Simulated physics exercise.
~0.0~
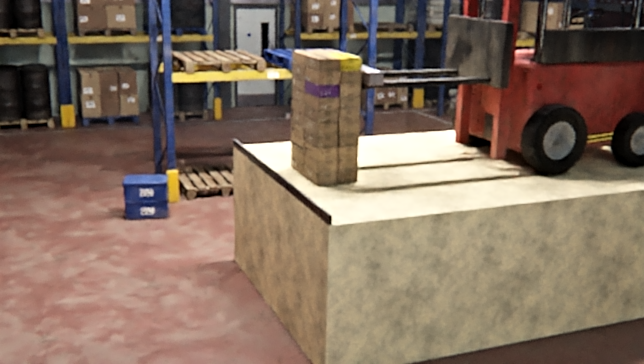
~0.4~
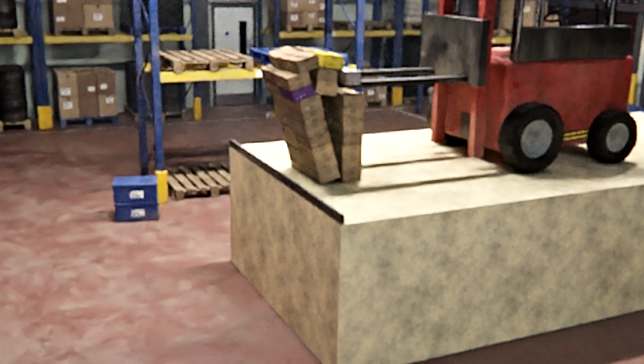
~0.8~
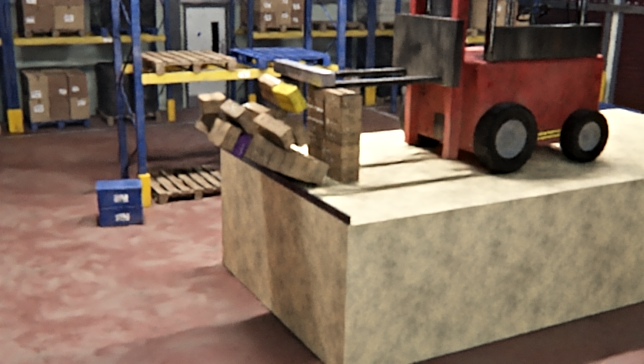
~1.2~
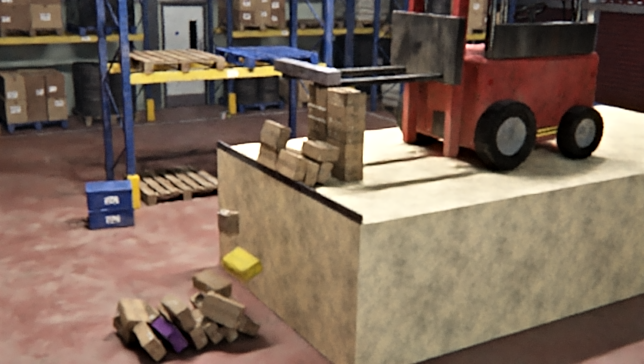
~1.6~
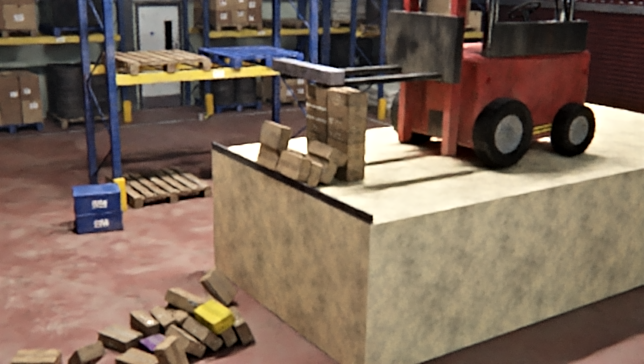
Red forklift pushing a stack of brown boxes with its beam, toppling many over a platform edge into a heap below.
